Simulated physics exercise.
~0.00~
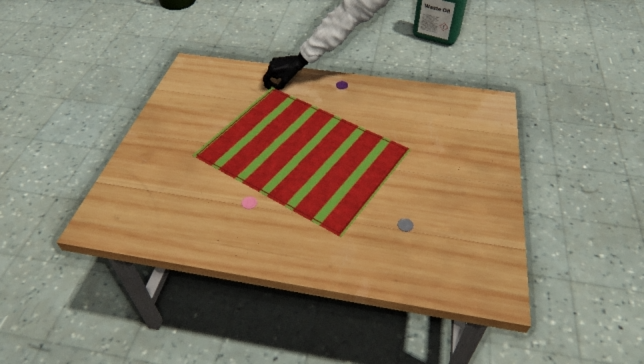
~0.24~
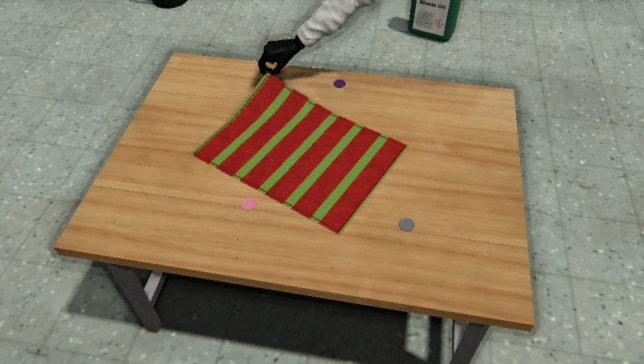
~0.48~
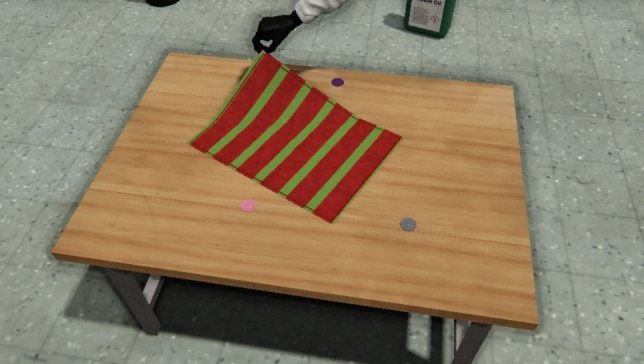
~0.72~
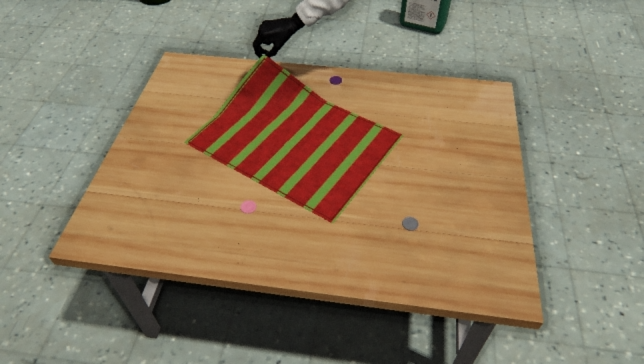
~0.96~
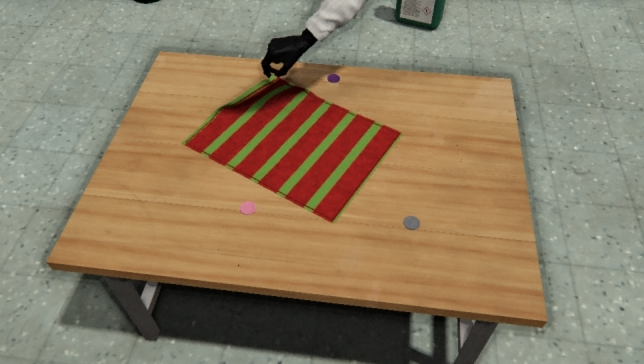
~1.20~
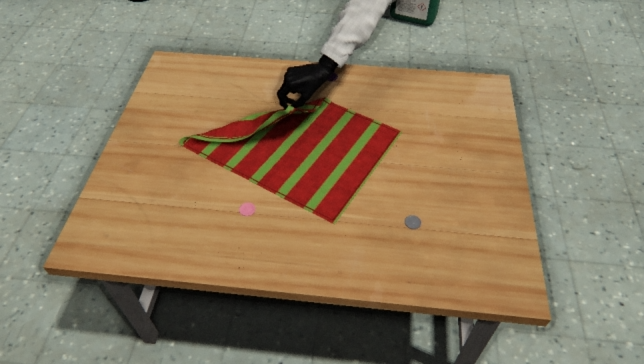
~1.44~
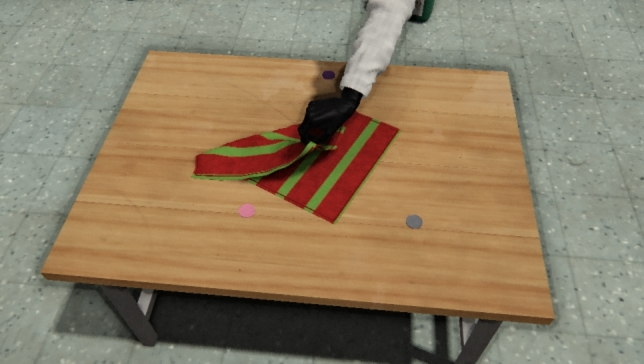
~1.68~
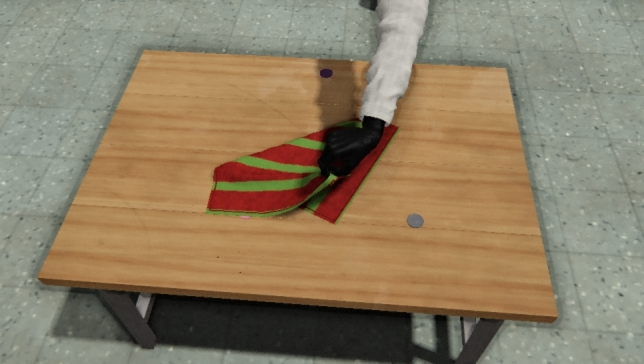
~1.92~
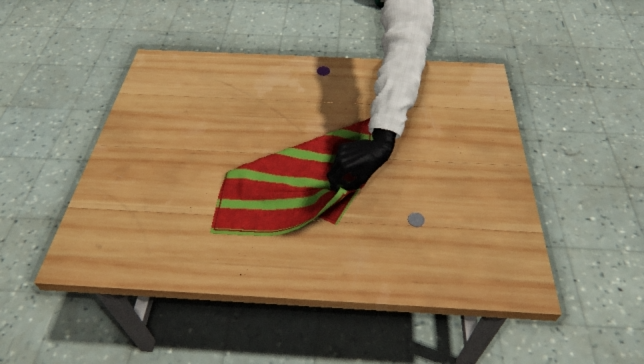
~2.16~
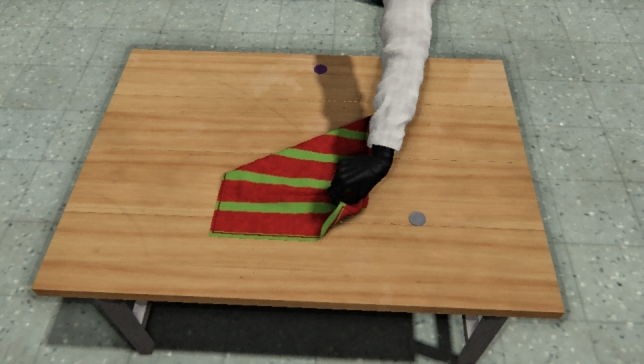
The footage shows a black-gloved hand lifting one corner of a red and green striped cloth on a wooden table and folding it diagonally across, so that the cloth covers a pink disc while the purple and grey discs stay in the open.
